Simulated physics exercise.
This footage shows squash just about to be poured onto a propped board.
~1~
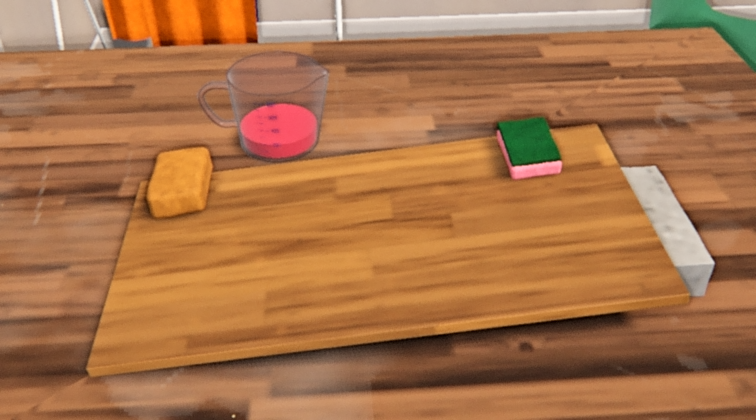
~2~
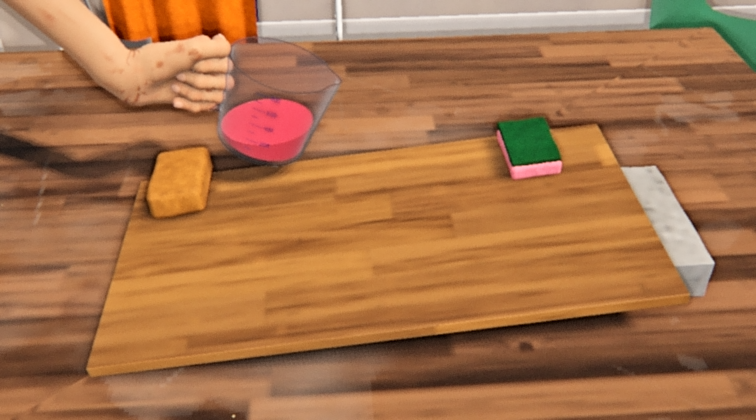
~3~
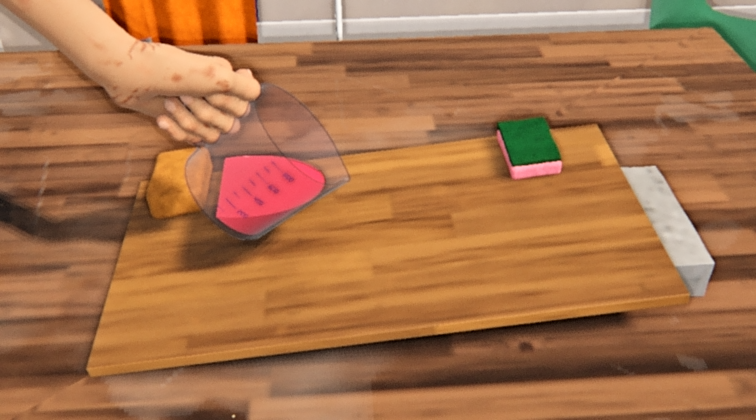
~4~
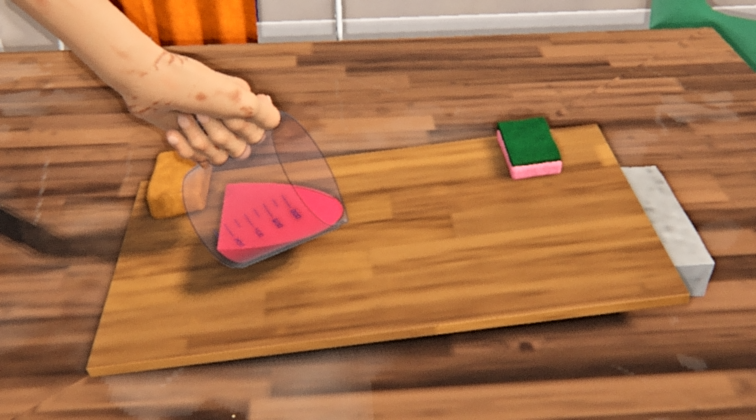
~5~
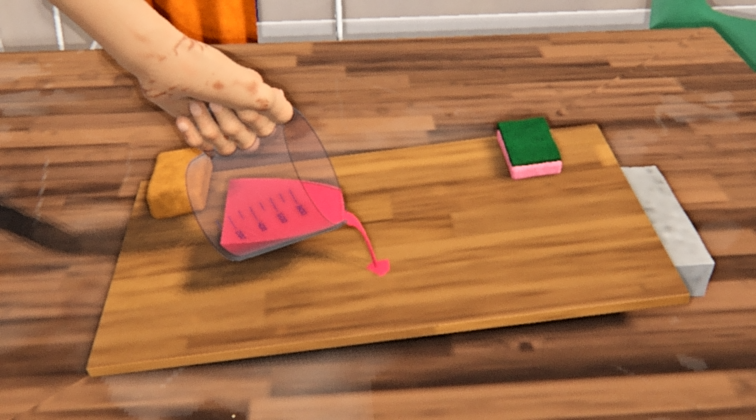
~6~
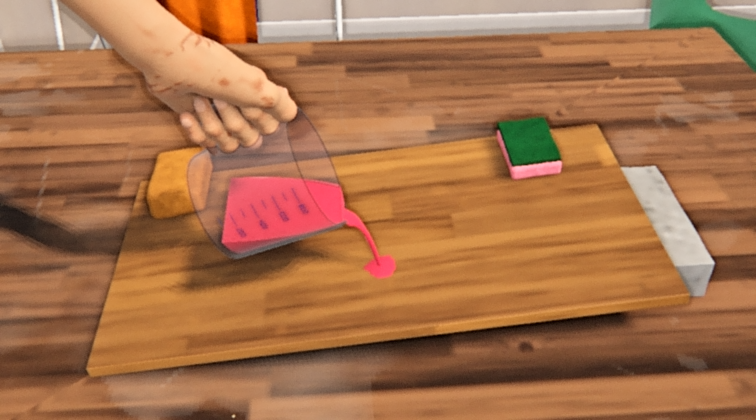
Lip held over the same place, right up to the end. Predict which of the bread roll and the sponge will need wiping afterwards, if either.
On the left the bread roll will not need wiping, on the right the sponge will not need wiping.
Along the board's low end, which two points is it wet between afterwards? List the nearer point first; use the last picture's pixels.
From (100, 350) to (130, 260).
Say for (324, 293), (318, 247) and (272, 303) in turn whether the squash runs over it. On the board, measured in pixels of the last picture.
Checking each in turn gives in the spill, in the spill and in the spill.
A moment on, it runs down to the left; the bread roll is untouched; the sponge is untouched.
Further on, it runs down to the left and off the end; the bread roll is untouched; the sponge is untouched.
When it is over, it runs down to the left and off the end; the bread roll is untouched; the sponge is untouched.
